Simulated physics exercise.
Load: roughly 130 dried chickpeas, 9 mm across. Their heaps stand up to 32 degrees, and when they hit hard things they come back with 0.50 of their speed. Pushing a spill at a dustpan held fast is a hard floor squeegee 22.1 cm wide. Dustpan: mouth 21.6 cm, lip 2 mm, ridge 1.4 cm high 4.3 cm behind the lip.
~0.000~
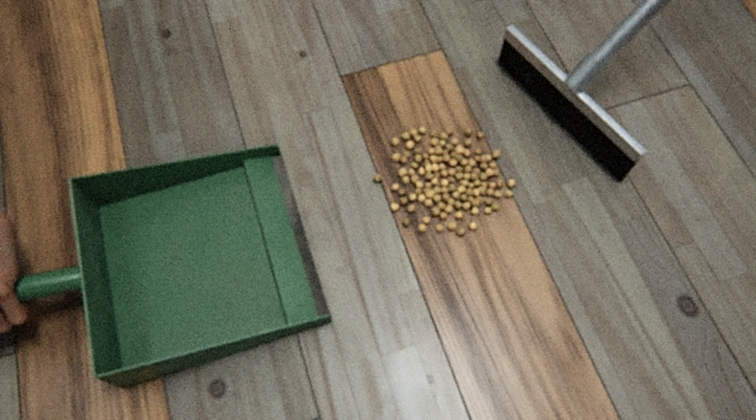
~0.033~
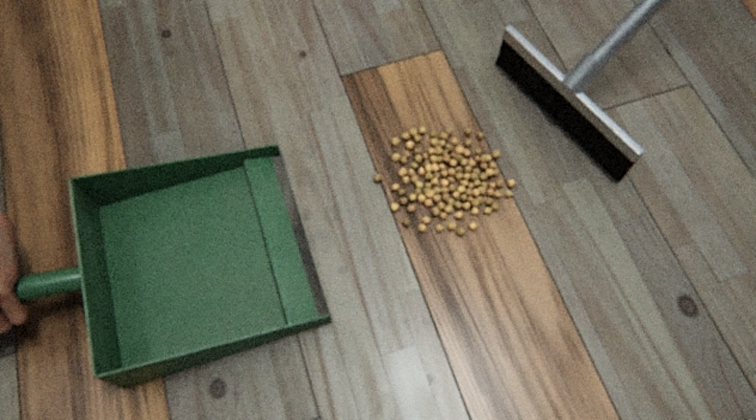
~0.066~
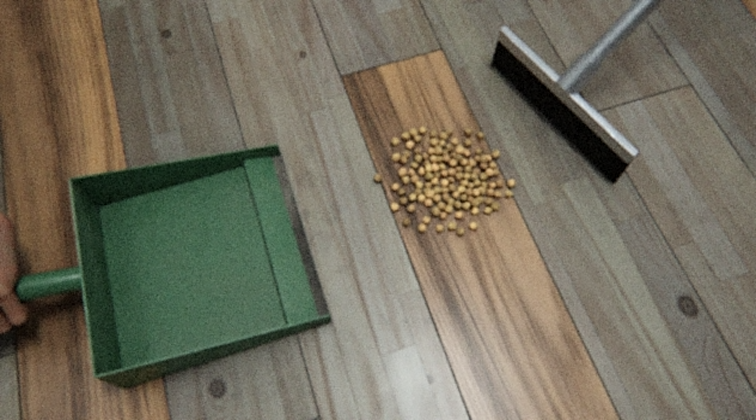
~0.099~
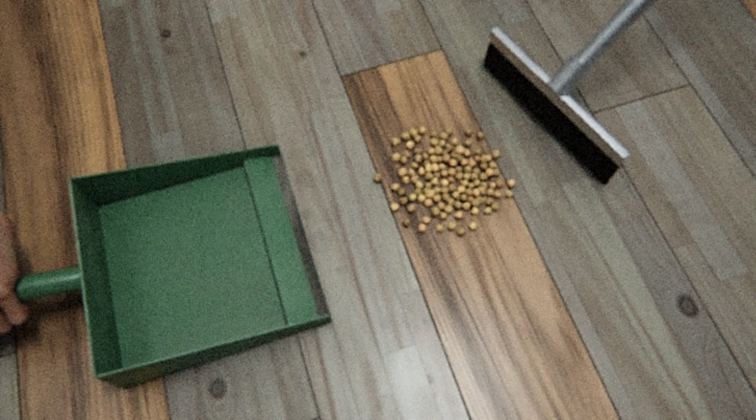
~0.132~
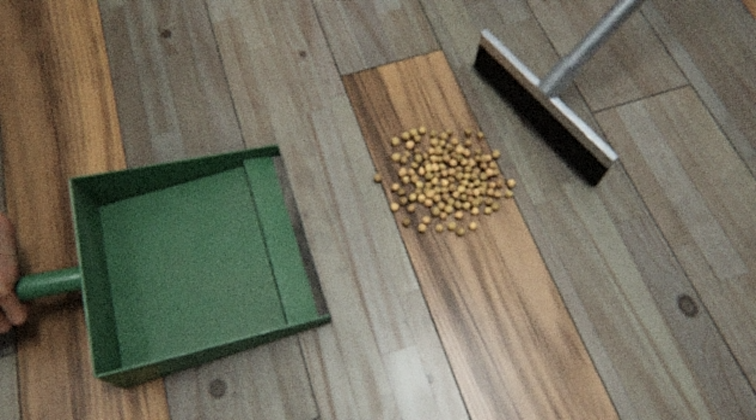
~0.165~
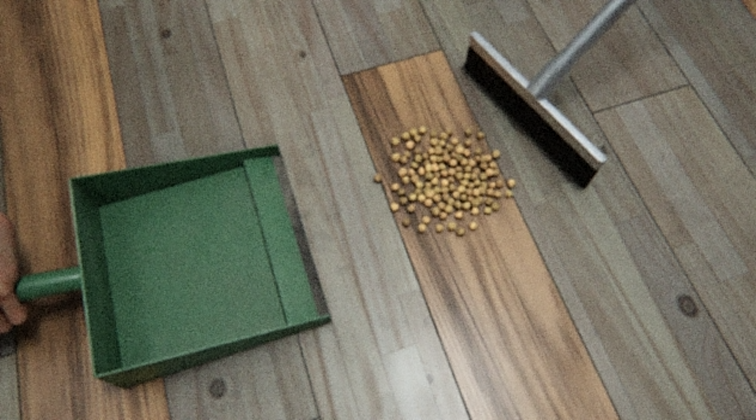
A squeegee slides a short way left over wooden flooring near scattered chickpeas and a still green dustpan.
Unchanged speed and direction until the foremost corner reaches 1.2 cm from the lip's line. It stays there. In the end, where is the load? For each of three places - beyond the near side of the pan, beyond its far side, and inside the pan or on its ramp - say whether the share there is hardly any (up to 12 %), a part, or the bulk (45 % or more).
Near side: Hardly any, far side: Hardly any, pan: Hardly any.
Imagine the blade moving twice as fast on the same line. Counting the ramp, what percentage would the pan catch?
Share: Close to 10 %.
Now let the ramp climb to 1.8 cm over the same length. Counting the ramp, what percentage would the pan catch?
In that case some 0 per cent.
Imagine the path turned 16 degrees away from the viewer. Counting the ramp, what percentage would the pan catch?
Roughly 0 per cent.
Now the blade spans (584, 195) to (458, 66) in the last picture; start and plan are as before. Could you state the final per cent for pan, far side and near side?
You'd see pan at 25, far at 0 and near at 15.
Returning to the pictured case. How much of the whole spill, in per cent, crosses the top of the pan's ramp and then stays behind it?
About 0 %.
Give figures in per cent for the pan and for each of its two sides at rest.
Near: 0; far: 0; pan: 0 (percent).
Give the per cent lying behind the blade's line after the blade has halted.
Some 25 per cent.
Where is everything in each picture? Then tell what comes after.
The first picture shows blade from (637, 156) to (509, 35), moved 0.0 cm, 0 of the pieces shifted so far; middle of the pieces at (451, 180); pan at (192, 267).
The second picture shows blade from (635, 156) to (508, 35), moved 0.2 cm, 0 of the pieces shifted so far; middle of the pieces at (451, 180).
The third picture shows blade from (630, 157) to (503, 36), moved 0.9 cm, 0 of the pieces shifted so far; middle of the pieces at (451, 180).
The fourth picture shows blade from (621, 159) to (494, 37), moved 2.0 cm, 0 of the pieces shifted so far; middle of the pieces at (451, 180).
The fifth picture shows blade from (610, 161) to (484, 39), moved 3.3 cm, 0 of the pieces shifted so far; middle of the pieces at (451, 180).
The sixth picture shows blade from (598, 164) to (474, 41), moved 4.6 cm, 0 of the pieces shifted so far; middle of the pieces at (451, 180); pan at (192, 267). Its pace works out near 0.40 m/s, heading 6 degrees away from the viewer's side.
Then, at 0.47 s, middle of the blade 18 cm from the lip; 0 % over the lip, far side 0 %, near side 0 %.
After 0.68 s, middle of the blade 9 cm from the lip; 0 % over the lip, far side 0 %, near side 0 %.
After 1.00 s, middle of the blade 5 cm from the lip; 0 % over the lip, far side 0 %, near side 0 %.
By 1.3 s all is still; near side 0 %, far side 0 %, pan 0 %, in front of the lip or behind the blade 100 %.
